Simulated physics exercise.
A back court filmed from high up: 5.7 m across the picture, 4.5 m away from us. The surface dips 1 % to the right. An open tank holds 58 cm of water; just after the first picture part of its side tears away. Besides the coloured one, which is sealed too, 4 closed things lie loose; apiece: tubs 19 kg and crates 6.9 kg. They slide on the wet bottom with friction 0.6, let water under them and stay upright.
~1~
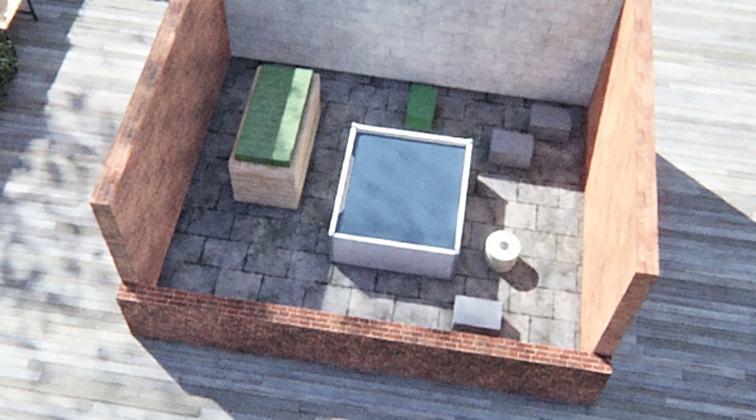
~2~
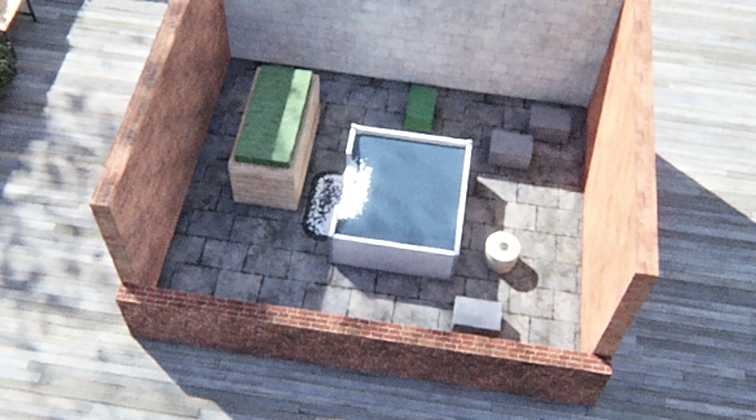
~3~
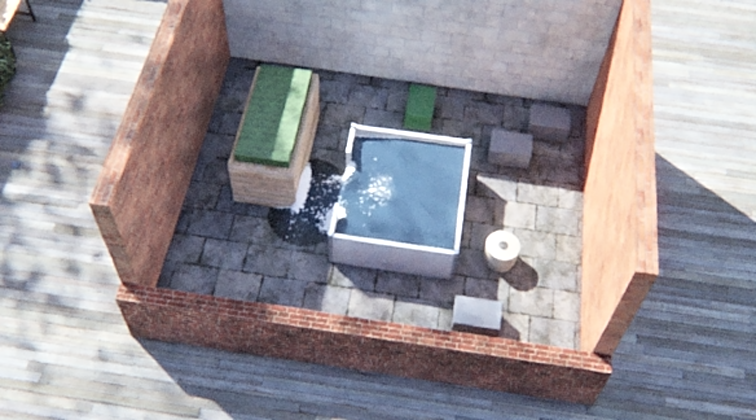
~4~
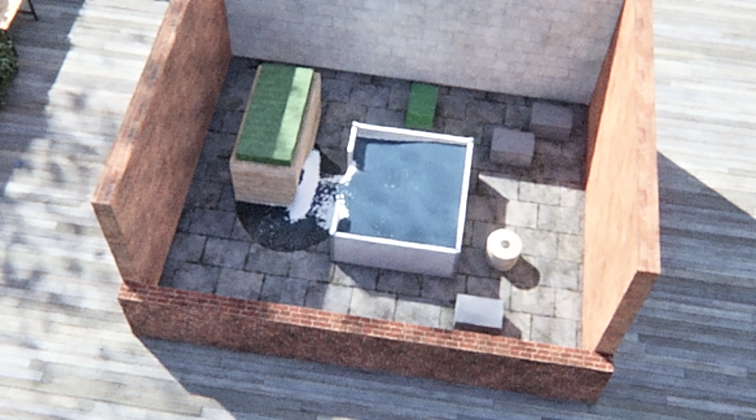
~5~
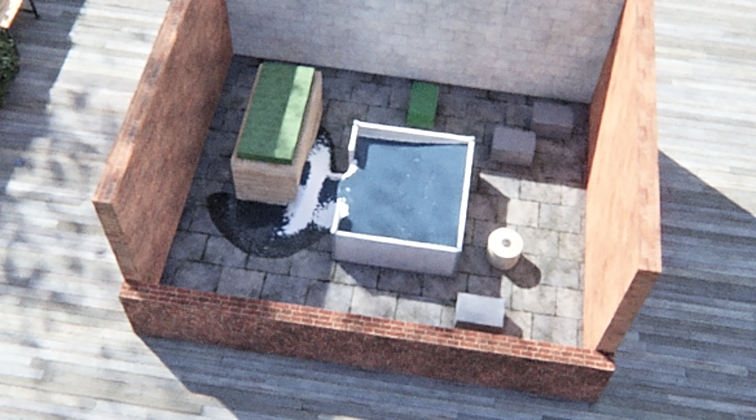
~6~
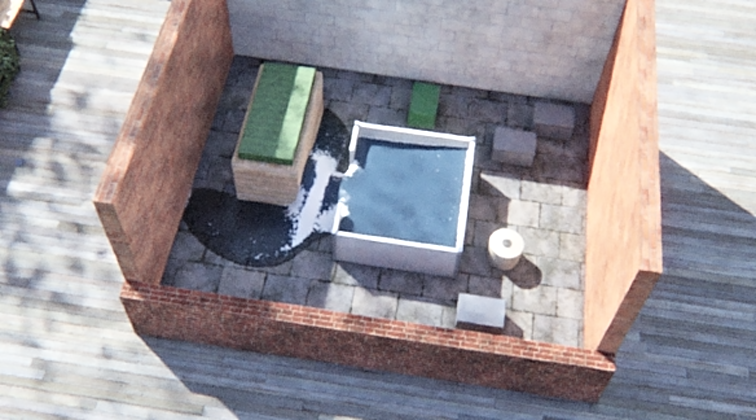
Walled brick courtyard seen from above, an open tank's left side breaking and water spreading across paving around a grass-topped block.
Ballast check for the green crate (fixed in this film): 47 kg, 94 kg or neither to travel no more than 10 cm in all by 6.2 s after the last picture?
I expect that the lower weight is enough.
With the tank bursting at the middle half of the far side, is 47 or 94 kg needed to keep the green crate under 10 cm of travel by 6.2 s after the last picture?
In that case only the larger load is enough.
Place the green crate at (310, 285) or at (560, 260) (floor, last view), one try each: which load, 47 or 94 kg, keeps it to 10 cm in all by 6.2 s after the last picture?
In that order: Either load holds; either load holds.
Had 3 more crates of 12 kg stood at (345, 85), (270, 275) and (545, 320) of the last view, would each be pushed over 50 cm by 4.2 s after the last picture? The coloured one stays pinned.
In that order: Past it, past it, short of it.
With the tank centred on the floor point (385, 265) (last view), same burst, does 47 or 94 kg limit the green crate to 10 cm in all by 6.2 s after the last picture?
Then the lower weight is enough.
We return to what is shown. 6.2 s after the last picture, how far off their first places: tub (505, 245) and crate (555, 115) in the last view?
In turn: 0 cm, 250 cm.
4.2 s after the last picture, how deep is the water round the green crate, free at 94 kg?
Roughly 5 cm.
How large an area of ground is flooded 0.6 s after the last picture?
About 10.0 m2.
Then, 0.6 s after the last picture the green crate would be 0 cm from its start with 47 kg and 0 cm from its start with 94 kg; 1 cm of water round it then.
Then, 2.3 s after the last picture the green crate would be 0 cm from its start with 47 kg and 0 cm from its start with 94 kg; 6 cm of water round it then.
Then, 4.2 s after the last picture the green crate would be 0 cm from its start with 47 kg and 0 cm from its start with 94 kg; 5 cm of water round it then.
Then, 6.2 s after the last picture the green crate would be 0 cm from its start with 47 kg and 0 cm from its start with 94 kg; 7 cm of water round it then.
